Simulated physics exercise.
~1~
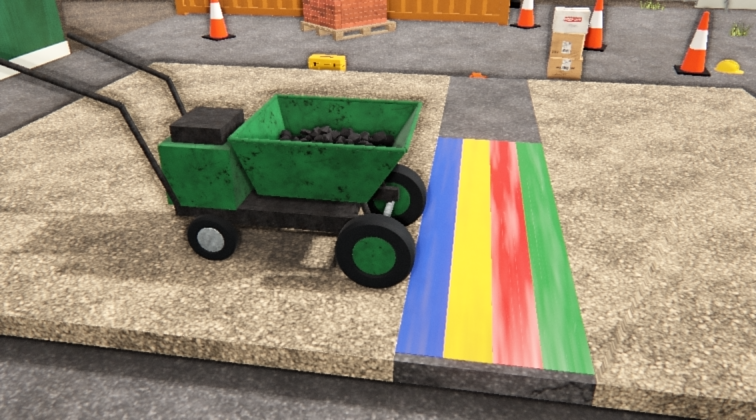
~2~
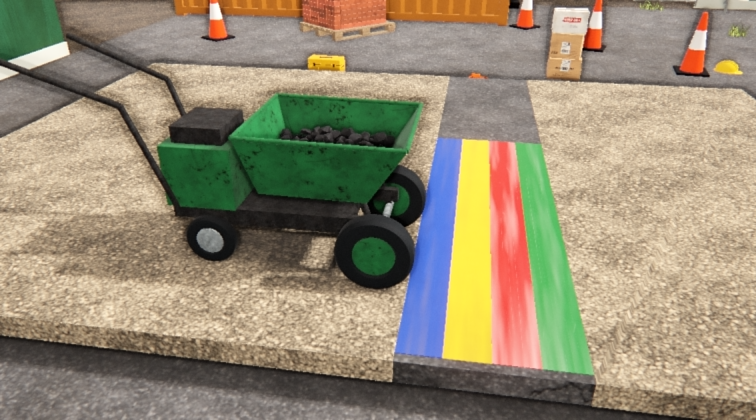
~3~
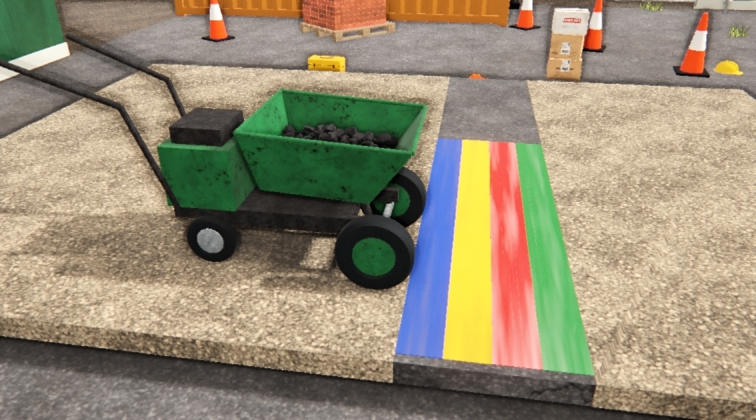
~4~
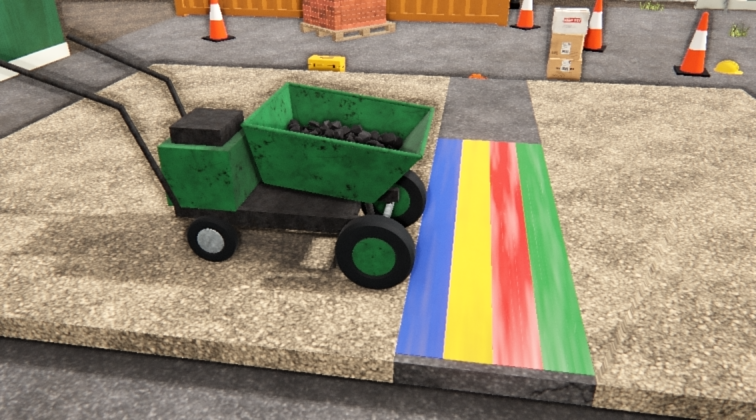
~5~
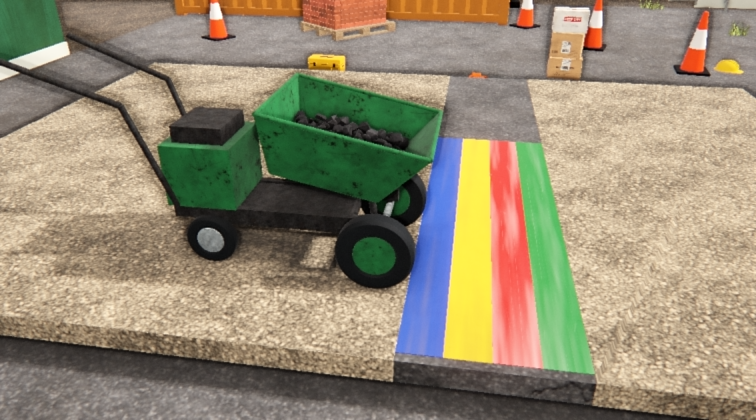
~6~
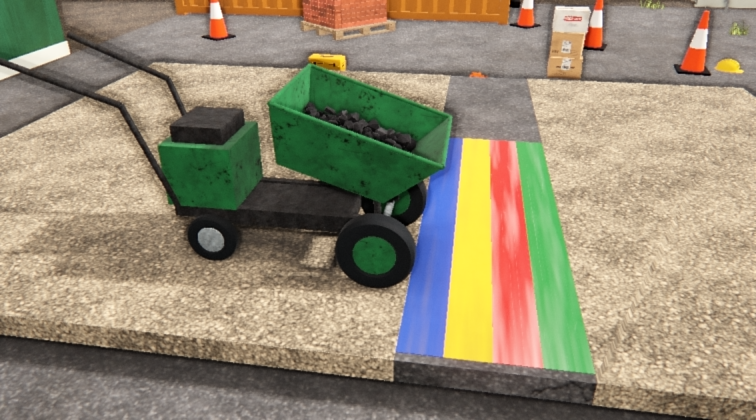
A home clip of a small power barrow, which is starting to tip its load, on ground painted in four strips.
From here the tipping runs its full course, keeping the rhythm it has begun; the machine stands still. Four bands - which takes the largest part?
Largest part: The red band.
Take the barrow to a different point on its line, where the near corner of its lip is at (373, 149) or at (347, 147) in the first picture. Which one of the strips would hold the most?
To begin with the strip in yellow, and after that the yellow strip.
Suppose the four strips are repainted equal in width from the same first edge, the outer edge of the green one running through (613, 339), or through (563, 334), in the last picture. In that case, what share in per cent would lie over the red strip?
In order, 50 % and 40 %.
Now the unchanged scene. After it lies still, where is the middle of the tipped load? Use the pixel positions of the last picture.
Close to (519, 262) in the last picture.
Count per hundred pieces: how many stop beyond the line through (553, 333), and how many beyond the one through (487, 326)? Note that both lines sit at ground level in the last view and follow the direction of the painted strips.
In order: Near 20 %, then 80 %.
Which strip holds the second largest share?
That would be the green one, in second.
Just after the last frame, skip tipped steeply; every one in the skip.
A moment on, skip tipped steeply; almost all in the skip; about a tenth over the red strip; just a few over the green strip.
Further on, skip tipped right over; roughly a quarter in the skip; just a few over the yellow strip; roughly a third over the red strip; roughly a quarter over the green strip; about a tenth off the paint.
When it is over, skip tipped right over; about a tenth in the skip; not one over the blue strip; about a tenth over the yellow strip; roughly half over the red strip; roughly a quarter over the green strip; about a tenth off the paint.
